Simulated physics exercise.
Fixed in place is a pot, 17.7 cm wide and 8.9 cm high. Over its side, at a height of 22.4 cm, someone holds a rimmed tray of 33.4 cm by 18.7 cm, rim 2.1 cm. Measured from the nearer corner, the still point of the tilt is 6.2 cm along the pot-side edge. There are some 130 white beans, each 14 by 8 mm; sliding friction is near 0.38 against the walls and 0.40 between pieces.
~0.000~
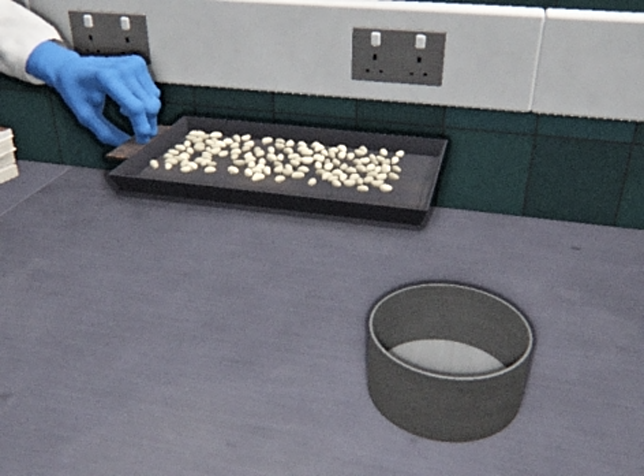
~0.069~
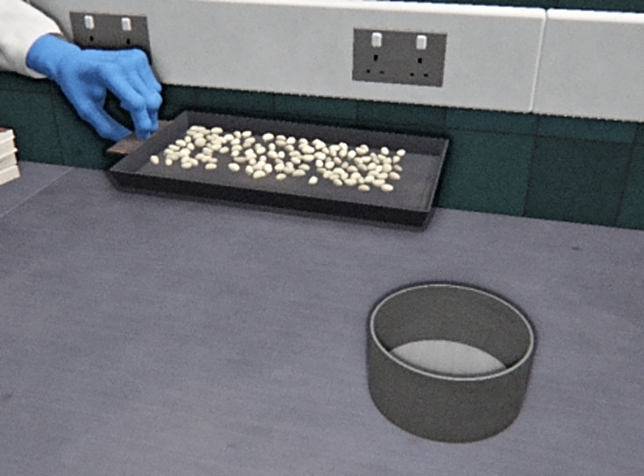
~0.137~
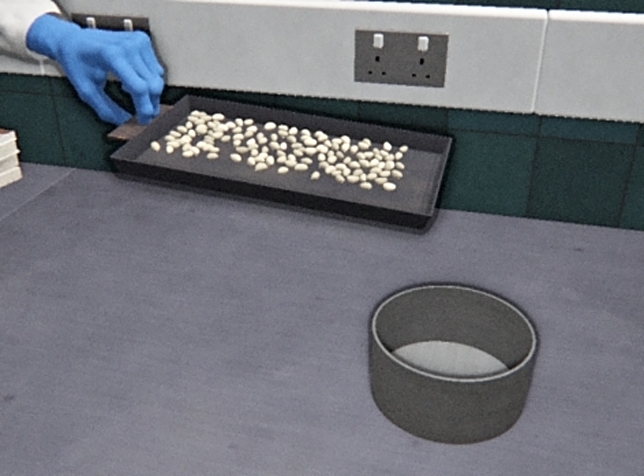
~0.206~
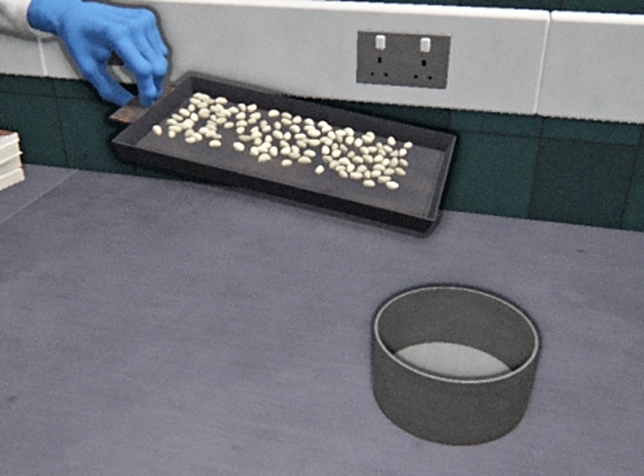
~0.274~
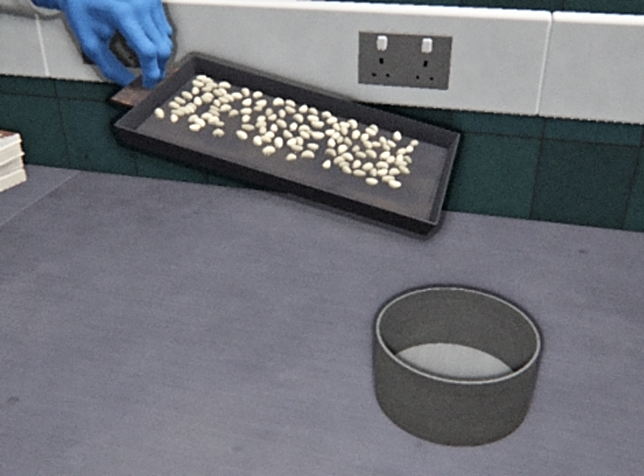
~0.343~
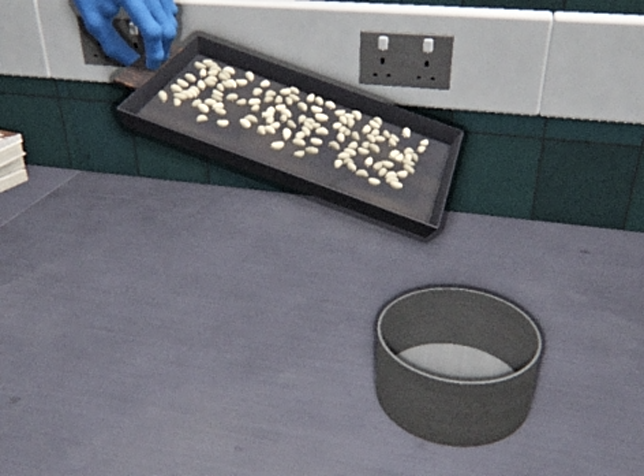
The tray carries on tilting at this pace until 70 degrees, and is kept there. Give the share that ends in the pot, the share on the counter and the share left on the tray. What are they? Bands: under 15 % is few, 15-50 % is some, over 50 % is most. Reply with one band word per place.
Pot most, counter few, left on the tray some.
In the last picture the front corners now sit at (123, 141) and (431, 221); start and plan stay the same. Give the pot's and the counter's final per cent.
Pot 75, counter 5.
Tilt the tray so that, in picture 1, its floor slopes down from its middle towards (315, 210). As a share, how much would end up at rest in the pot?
About 60 per cent.
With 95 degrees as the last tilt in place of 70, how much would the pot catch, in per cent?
95 per cent.
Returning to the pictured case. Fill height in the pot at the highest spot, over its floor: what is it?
I'd say near 1.5 centimetres.
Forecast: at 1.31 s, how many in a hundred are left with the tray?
About 55% of the load.
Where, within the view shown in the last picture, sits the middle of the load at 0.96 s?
The middle of the load should be at about (432, 219) by then.
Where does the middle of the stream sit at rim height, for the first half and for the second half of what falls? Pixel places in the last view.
At roughly (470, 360) first, later on at (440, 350).
After 0.71 s, tilt 44 degrees; the tray holds 100 %, the pot 0 %.
Then, at 0.96 s, tilt 60 degrees; the tray holds 80 %, the pot 0 %.
Then, at 1.31 s, tilt 70 degrees; the tray holds 55 %, the pot 40 %.
At rest (3.7 s), pot 75 %, counter 5 %, tray 20 %.
